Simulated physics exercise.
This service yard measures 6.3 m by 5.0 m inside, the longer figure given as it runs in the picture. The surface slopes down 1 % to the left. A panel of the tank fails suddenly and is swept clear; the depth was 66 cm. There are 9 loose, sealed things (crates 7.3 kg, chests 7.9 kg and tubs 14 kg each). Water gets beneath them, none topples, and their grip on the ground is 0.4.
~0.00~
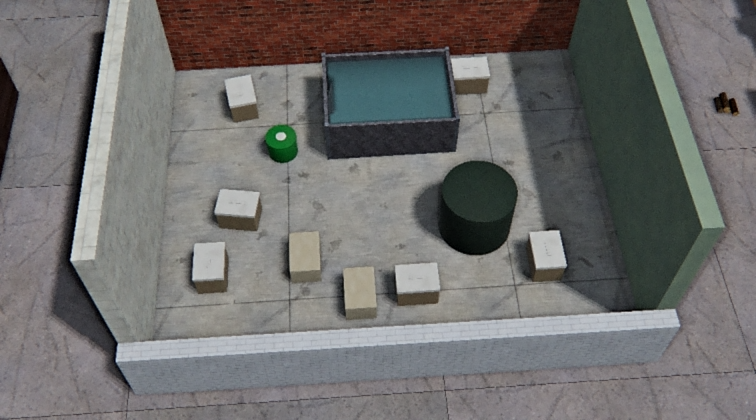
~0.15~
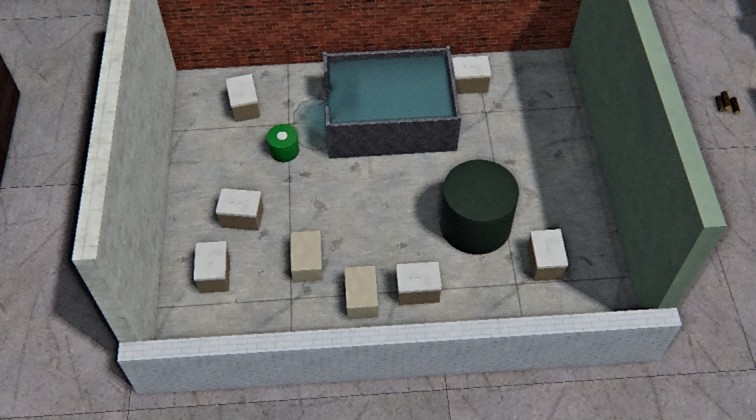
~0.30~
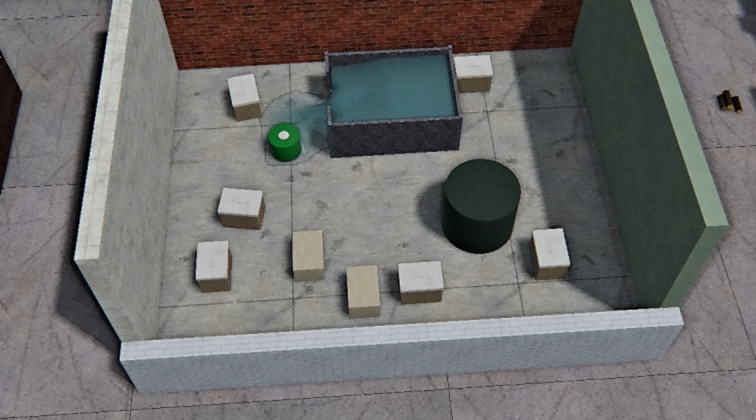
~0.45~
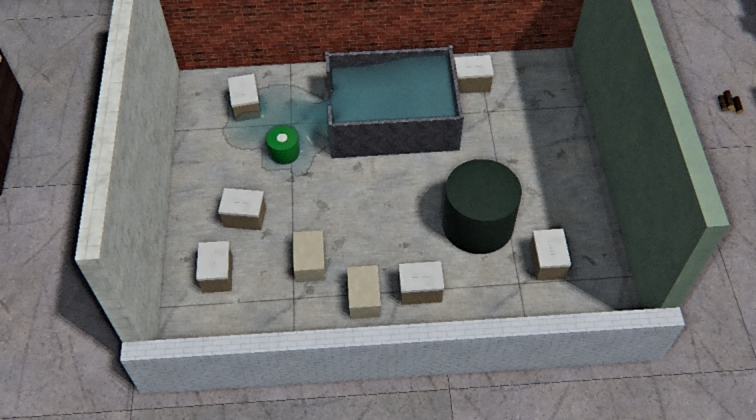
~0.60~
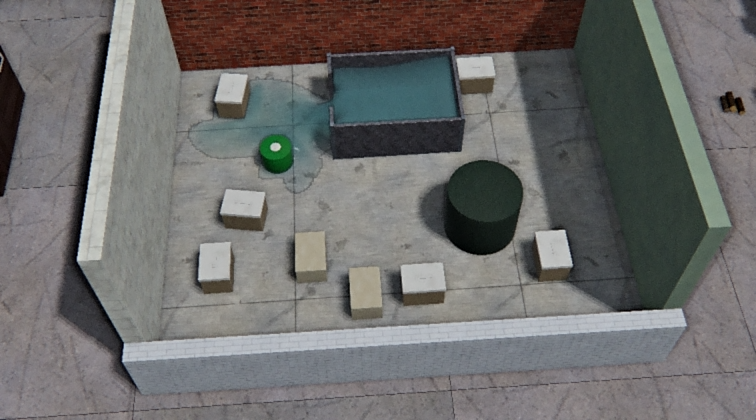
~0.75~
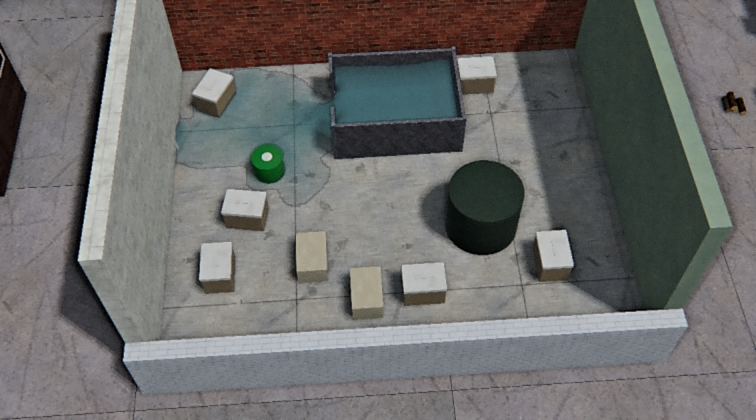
Water spills from the left side of a raised tank in a walled yard and spreads across the floor around a small green tub. As the puddle widens toward the left wall, the tub slides a little toward the lower left, and a pale block near the back shifts slightly left and turns.
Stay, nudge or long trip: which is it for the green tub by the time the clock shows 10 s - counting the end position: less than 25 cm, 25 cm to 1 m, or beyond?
Green tub ends far away.
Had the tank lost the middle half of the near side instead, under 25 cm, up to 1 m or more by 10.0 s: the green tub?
Then the green tub holds its place.
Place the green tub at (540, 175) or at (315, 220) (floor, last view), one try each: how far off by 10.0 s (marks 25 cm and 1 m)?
In that order: It stays put; it holds its place.
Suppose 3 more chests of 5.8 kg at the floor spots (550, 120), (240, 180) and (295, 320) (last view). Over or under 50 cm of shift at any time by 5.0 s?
In that order: Under, more, over.
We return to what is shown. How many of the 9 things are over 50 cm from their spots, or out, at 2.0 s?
I count 3.
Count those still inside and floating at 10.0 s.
I count 5.
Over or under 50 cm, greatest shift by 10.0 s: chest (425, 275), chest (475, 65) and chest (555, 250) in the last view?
In turn: More, under, less.
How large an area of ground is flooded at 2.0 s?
About 10.5 m2.
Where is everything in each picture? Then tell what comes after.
The green tub at (281, 137) rests on the ground; 2.3 m2 under water; 0 of 9 have shifted, in the first picture.
The green tub at (282, 136) rests on the ground; water covers 2.7 m2; 0 of 9 have shifted, in the second picture.
The green tub at (284, 136), on the bottom; 3.2 m2 under water; 0 of 9 have shifted, in the third picture.
The green tub at (282, 138), on the bottom, 5 cm from its start; 3.9 m2 under water; 1 of 9 have shifted, in the fourth picture.
The green tub at (276, 147), on the bottom, 24 cm from its start; 4.9 m2 under water; 2 of 9 have shifted, in the fifth picture.
The green tub at (267, 157), on the bottom, 46 cm from its start; water covers 6.1 m2; 2 of 9 have shifted, in the sixth picture.
After 2.0 s the green tub is near (203, 215), 1.7 m from its start, aground; 1 afloat.
After 4.5 s the green tub is near (238, 324), 3.1 m from its start, afloat; 4 afloat.
After 7.0 s the green tub is near (406, 286), 3.0 m from its start, aground; 4 afloat.
After 10.0 s the green tub is near (419, 282), 3.0 m from its start, aground; 5 afloat.
